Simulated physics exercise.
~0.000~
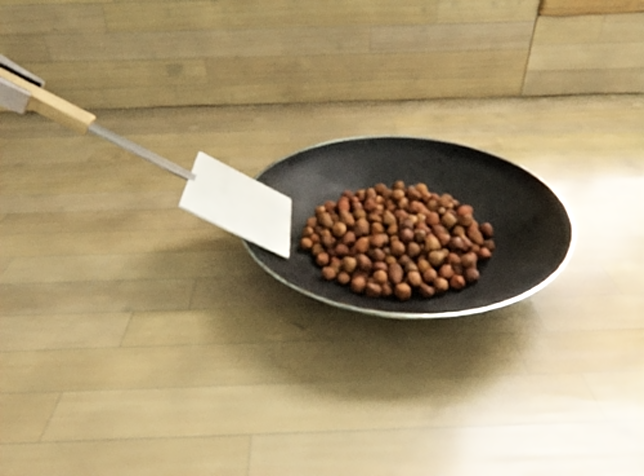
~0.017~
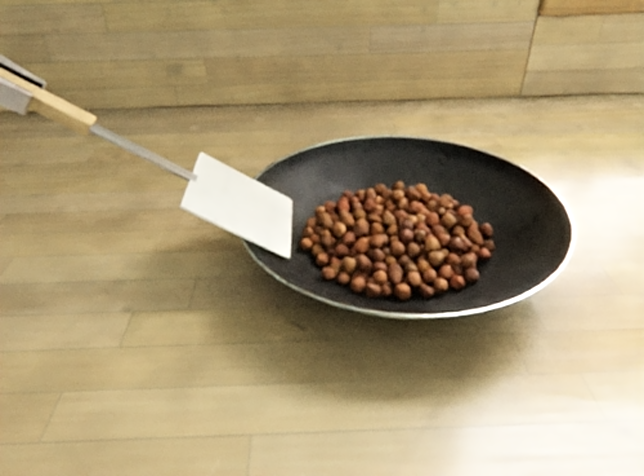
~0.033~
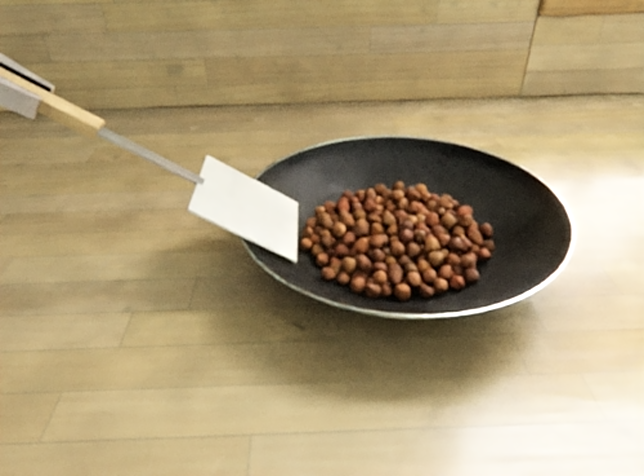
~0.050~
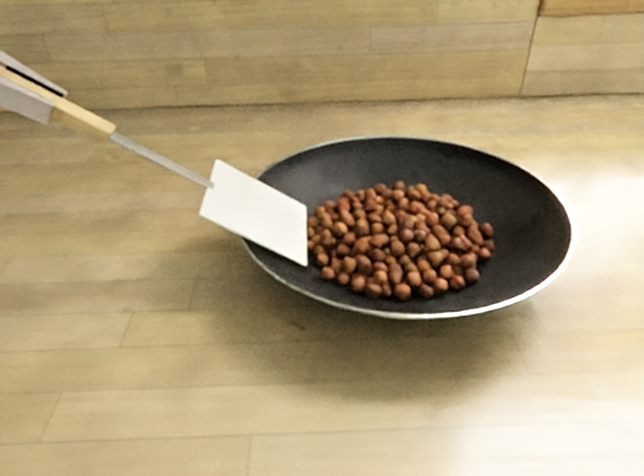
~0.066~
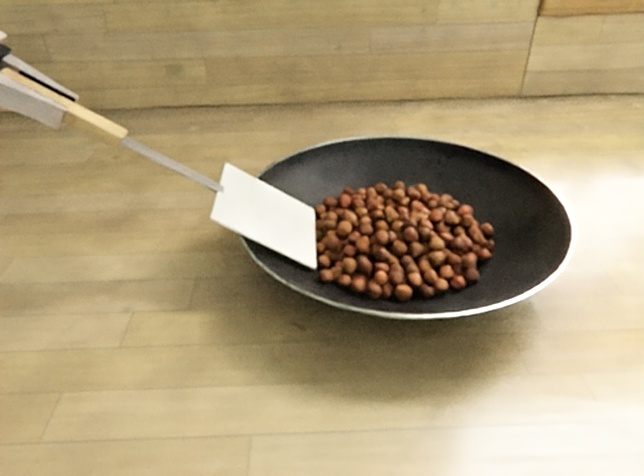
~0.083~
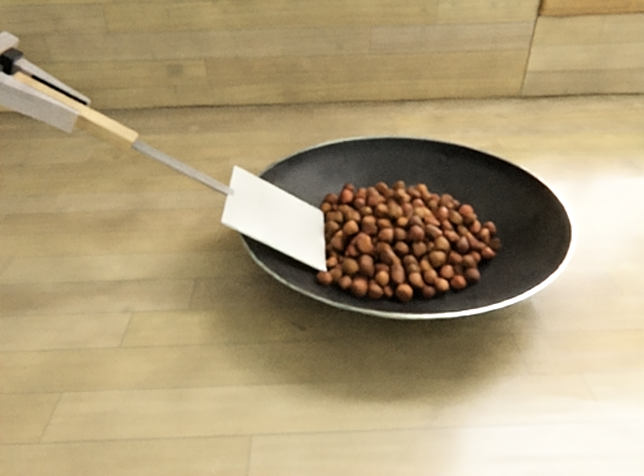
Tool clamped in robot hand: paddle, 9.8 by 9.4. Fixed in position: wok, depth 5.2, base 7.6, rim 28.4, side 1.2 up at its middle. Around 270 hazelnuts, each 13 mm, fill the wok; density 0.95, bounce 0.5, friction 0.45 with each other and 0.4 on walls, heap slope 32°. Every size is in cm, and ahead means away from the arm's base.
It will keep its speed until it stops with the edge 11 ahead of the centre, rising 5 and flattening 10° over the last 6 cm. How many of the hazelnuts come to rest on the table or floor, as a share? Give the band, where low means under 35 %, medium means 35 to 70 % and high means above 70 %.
Band: Low.
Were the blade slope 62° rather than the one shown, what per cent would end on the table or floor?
I'd expect near 25 percent then.
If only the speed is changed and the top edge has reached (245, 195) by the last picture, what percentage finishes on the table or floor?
I'd say around 30 per cent.
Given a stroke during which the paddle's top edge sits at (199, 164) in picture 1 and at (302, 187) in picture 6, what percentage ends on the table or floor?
About 55 per cent.
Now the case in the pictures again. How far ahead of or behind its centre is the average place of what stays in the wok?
Ahead of centre, near 4.0 centimetres.
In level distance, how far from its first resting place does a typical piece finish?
The figure is about 6 cm.
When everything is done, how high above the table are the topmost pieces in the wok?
It reaches roughly 4.5 cm.
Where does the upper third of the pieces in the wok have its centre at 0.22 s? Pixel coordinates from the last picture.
Near (463, 218).
After 0.22 s, sloping 34°, highest piece 5 above the table; 266 in the wok.
After 0.36 s, sloping 31°, highest piece 7 above the table; 264 in the wok, 2 on the blade or in flight.
After 0.63 s, sloping 24°, highest piece 6 above the table; 204 in the wok, 59 on the table or floor, 3 on the blade or in flight.
After 1.68 s, sloping 24°, highest piece 4 above the table; 204 in the wok, 62 on the table or floor.
In the end, 204 in the wok, 62 on the table or floor. That is 23 % on the table or floor.
